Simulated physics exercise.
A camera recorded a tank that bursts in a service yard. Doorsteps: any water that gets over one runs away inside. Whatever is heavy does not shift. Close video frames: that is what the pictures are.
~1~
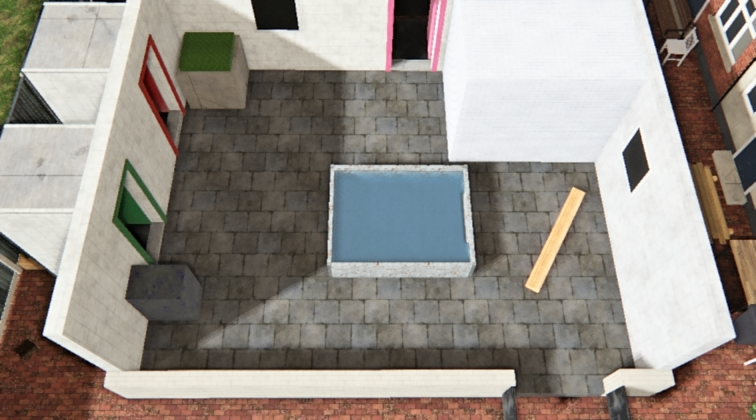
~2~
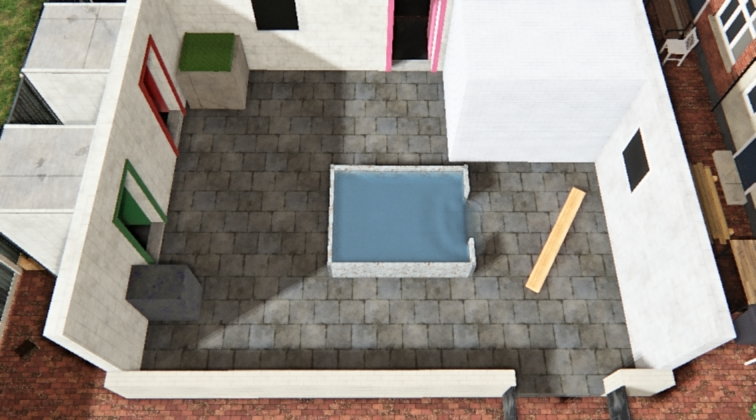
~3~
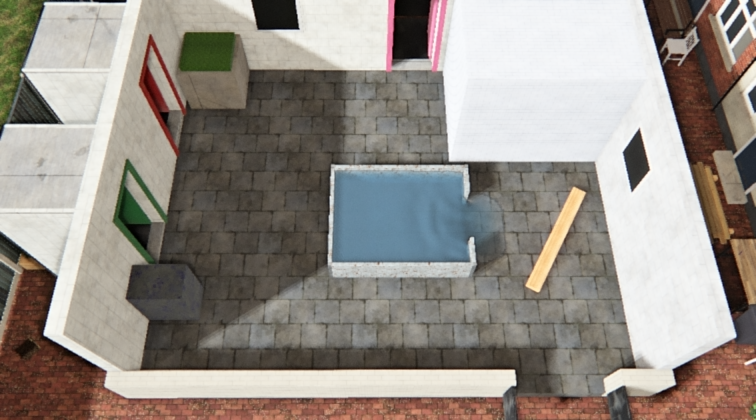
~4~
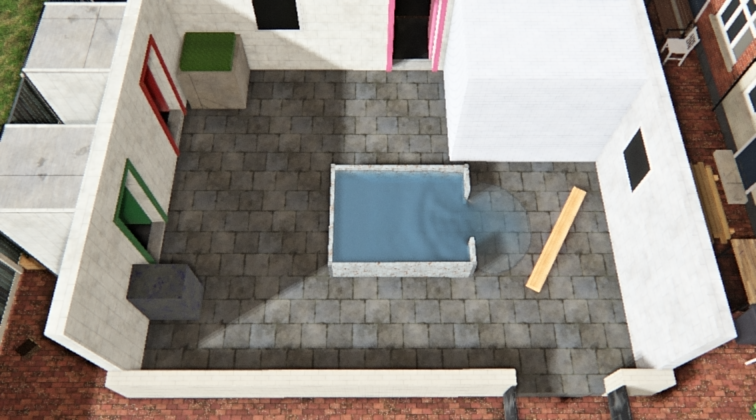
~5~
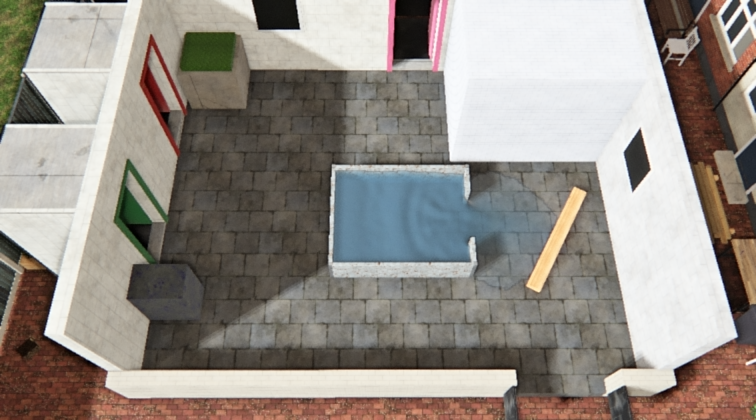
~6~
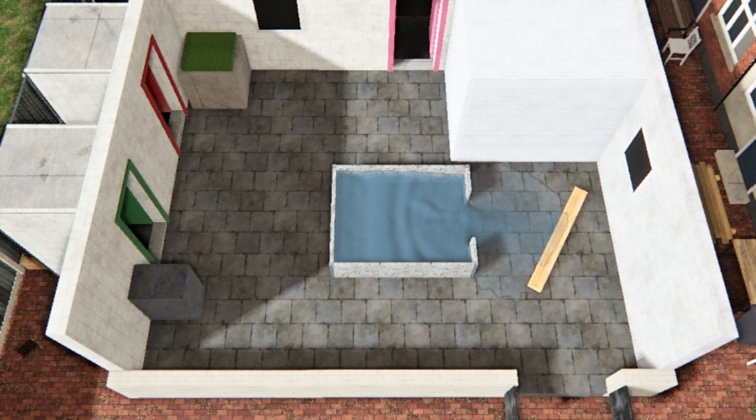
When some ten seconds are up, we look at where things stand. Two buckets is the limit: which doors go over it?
At the end, the pink door will allow in no excess, the red door will allow in no excess, the green door will allow in no excess.
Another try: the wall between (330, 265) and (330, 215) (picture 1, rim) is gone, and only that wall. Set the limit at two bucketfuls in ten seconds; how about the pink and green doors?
The pink door ends up below; the green door ends up above.
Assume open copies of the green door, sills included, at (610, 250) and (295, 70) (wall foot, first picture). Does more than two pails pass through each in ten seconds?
Above, below.
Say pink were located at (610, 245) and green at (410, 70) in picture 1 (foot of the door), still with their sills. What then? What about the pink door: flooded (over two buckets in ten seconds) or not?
In short: The pink door passes that mark.
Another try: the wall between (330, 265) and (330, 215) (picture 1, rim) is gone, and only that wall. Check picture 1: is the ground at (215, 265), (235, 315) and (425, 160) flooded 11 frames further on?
First soaked through, second soaked through, third kept bare.
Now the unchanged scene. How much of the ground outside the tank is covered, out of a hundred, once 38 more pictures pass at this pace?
Roughly 40 %.
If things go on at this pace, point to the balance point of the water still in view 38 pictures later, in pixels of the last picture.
Close to (479, 237).
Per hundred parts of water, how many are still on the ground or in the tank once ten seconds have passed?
80 per cent.
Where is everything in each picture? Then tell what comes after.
The open tank at (400, 215) is whole and still, in the first frame.
The front is at (477, 253), out from the gap at (465, 224), in the second frame.
The front is at (499, 250), out from the gap at (465, 224), in the third frame.
The front is at (526, 238), out from the gap at (466, 223), in the fourth frame.
Water pours out at (466, 223) and has run to (556, 224), in the fifth frame.
The front is at (563, 205), out from the gap at (467, 223), in the sixth frame.
A moment on, water covers 15 % of the floor; the pink door not reached, the red door not reached, the green door not reached.
Next, water covers 20 % of the floor; the pink door not reached, the red door not reached, the green door not reached.
Then, water covers 25 % of the floor; the pink door not reached, the red door not reached, the green door not reached.
Later, water covers 40 % of the floor; the pink door not reached, the red door not reached, the green door not reached.
In the end, water covers 70 % of the floor; the pink door not reached, the red door wet at the sill, nothing in, the green door not reached.
